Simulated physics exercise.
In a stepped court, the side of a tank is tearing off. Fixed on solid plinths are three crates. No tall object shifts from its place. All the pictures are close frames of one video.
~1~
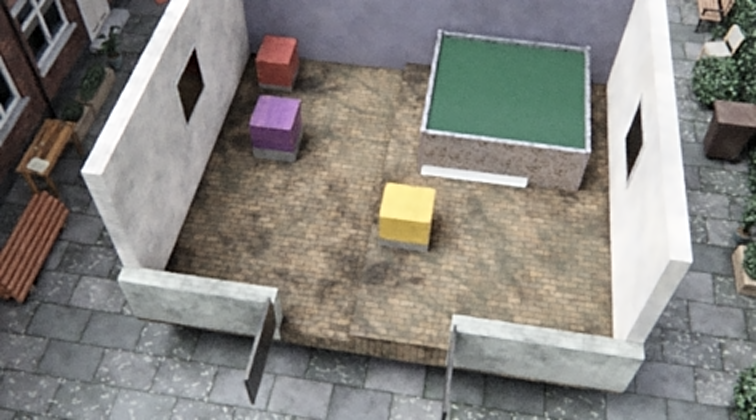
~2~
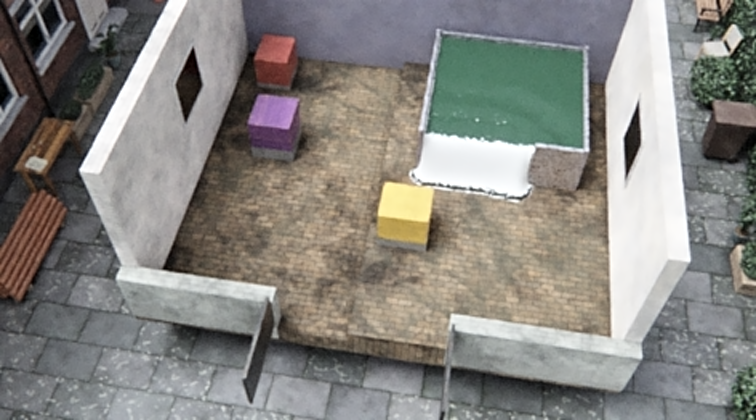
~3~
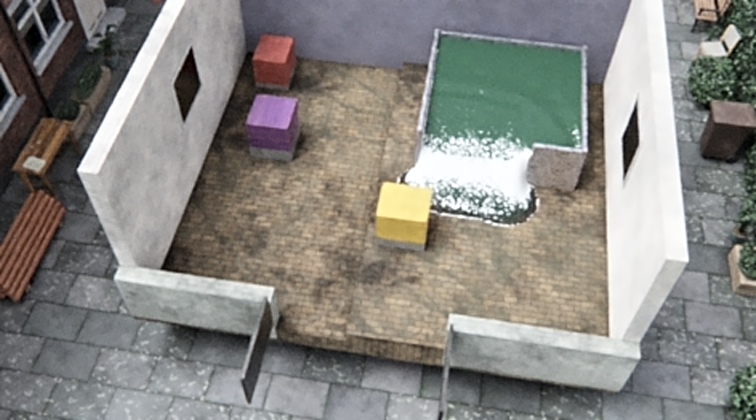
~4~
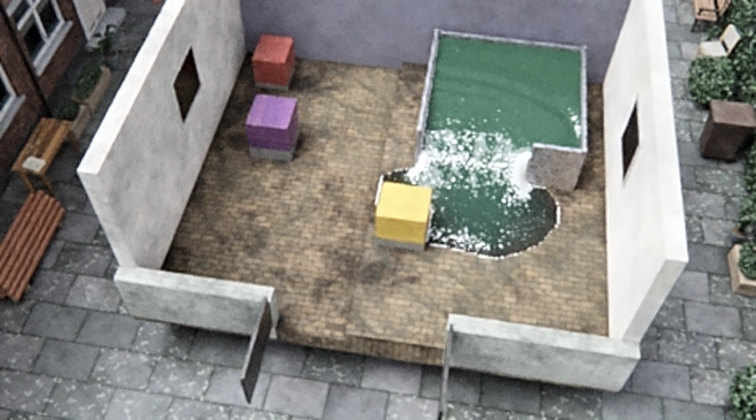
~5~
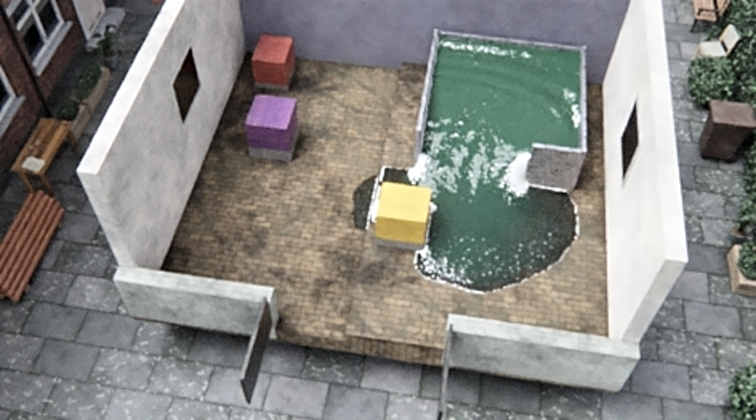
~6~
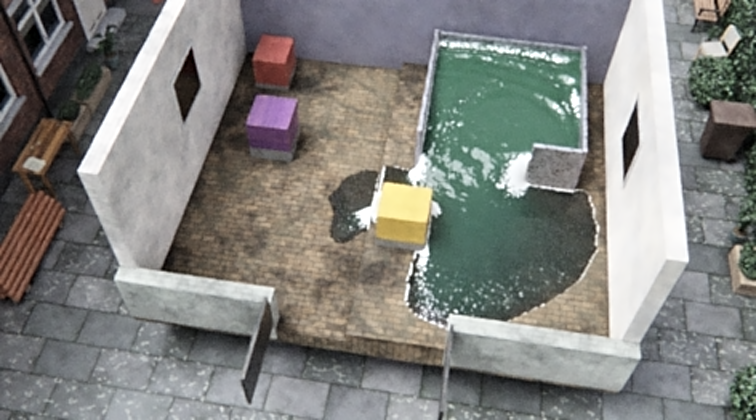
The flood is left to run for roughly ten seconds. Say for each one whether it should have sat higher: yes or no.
Yellow crate - yes; red crate - yes; purple crate - no.
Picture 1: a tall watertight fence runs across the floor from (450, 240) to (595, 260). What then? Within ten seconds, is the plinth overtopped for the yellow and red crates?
In short: The yellow one takes water; the red one is topped.
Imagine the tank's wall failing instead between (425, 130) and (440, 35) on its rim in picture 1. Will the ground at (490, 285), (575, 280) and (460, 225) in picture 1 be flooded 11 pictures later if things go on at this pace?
One after the other: Not flooded, dry, not flooded.
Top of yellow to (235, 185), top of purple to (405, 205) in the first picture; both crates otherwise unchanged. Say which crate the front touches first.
First: The crate marked purple.
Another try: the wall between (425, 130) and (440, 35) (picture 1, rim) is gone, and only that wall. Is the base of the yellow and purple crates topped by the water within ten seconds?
My take: The yellow crate stays clear, while the purple crate gets flooded.
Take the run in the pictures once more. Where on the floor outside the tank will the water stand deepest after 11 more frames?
Close to (603, 356), I'd say.
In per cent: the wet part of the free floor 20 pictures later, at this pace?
My best guess is some 80 %.
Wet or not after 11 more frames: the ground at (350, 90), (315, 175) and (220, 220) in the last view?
Status per point, in sequence: Unwetted, then waterlogged, then waterlogged.
A moment on, water covers 40 % of the floor; the yellow crate water round its plinth, the red crate not reached, the purple crate water round its plinth.
Next, water covers 55 % of the floor; the yellow crate water round its plinth, the red crate not reached, the purple crate water round its plinth.
Then, water covers 80 % of the floor; the yellow crate water round its plinth, the red crate water round its plinth, the purple crate water round its plinth.
Later, water covers 90 % of the floor; the yellow crate water round its plinth, the red crate water round its plinth, the purple crate water round its plinth.
In the end, water covers 95 % of the floor; the yellow crate was topped, the red crate was topped, the purple crate stayed above the water.
